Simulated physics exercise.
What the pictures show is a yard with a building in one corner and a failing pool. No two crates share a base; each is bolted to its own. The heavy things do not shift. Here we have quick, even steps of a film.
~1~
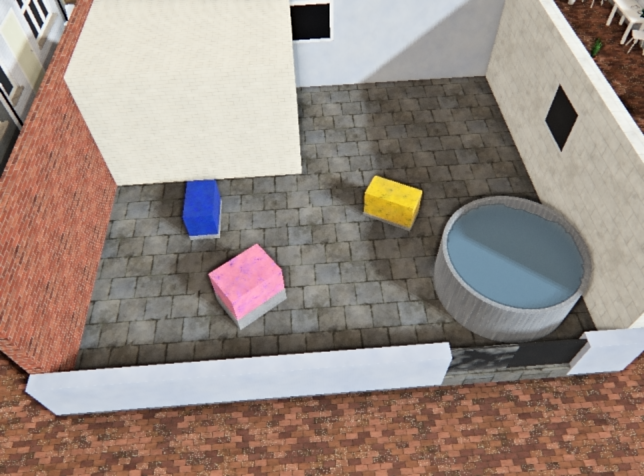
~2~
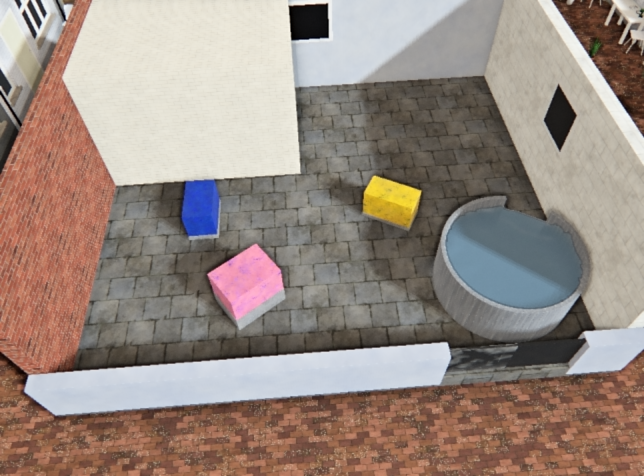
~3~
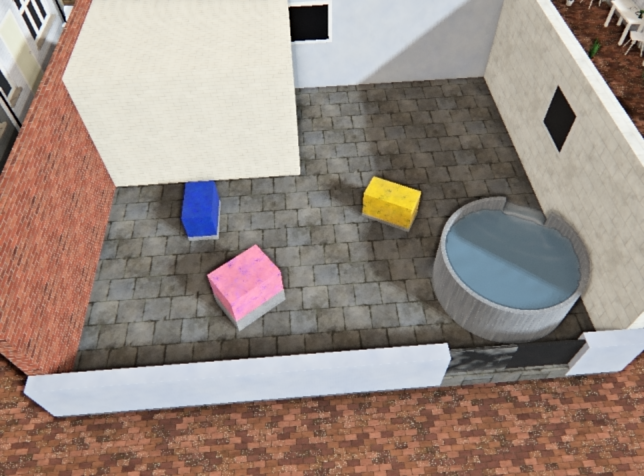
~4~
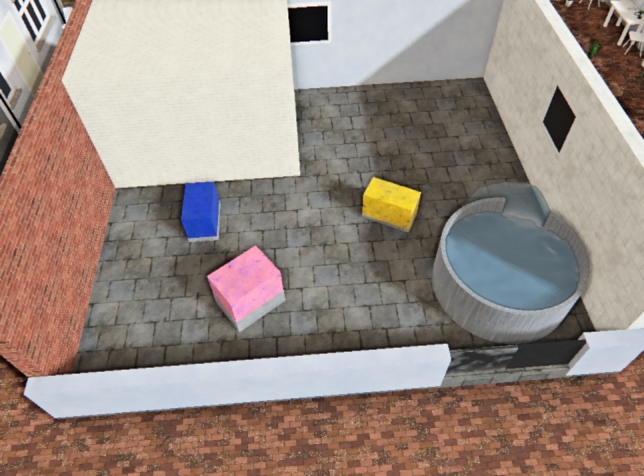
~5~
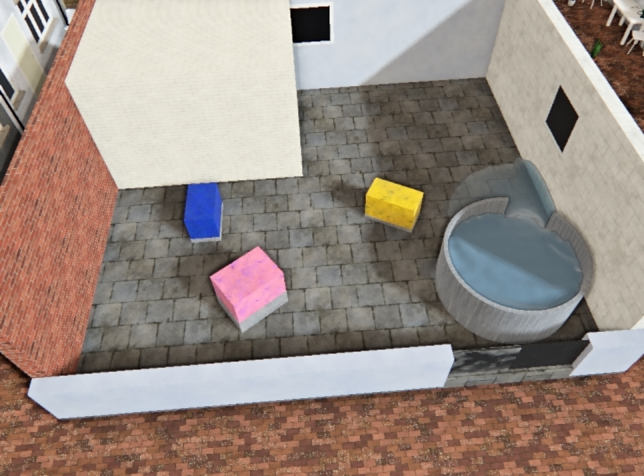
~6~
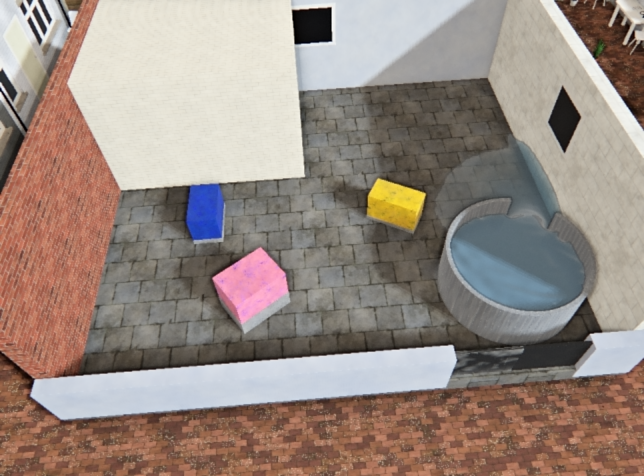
Walled paved yard with blue, pink and yellow crates, a round pool's far side opening and water pouring out across the paving.
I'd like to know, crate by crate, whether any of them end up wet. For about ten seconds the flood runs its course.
Here is how they end up: The pink crate is left dry; the yellow crate gets wet; the blue crate is left dry.
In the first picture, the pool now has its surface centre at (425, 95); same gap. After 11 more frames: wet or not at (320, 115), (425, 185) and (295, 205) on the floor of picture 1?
First drenched; next unwetted; last unwetted.
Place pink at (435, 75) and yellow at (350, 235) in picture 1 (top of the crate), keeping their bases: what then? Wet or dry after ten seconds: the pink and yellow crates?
Pink crate: Is overtopped. Yellow crate: Is overtopped.
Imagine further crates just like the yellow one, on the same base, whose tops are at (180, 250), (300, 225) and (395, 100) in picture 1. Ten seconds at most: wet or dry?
Listed in turn: Clear / overtopped / overtopped.
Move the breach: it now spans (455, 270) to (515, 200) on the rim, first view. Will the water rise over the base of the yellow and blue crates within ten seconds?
Observed: Yellow is doused; blue is doused.
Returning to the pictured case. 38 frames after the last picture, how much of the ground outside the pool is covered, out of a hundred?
Close to 60 in a hundred, I think.
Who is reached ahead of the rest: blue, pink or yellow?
Answer: The yellow one.
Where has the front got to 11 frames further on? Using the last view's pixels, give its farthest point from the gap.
Approximate pixel: (344, 89).
A moment on, water covers 20 % of the floor; the pink crate not reached, the yellow crate water round its plinth, the blue crate not reached.
Next, water covers 25 % of the floor; the pink crate not reached, the yellow crate water round its plinth, the blue crate not reached.
Then, water covers 35 % of the floor; the pink crate not reached, the yellow crate water round its plinth, the blue crate not reached.
Later, water covers 60 % of the floor; the pink crate water round its plinth, the yellow crate water round its plinth, the blue crate not reached.
In the end, water covers 85 % of the floor; the pink crate stayed above the water, the yellow crate was topped, the blue crate stayed above the water.
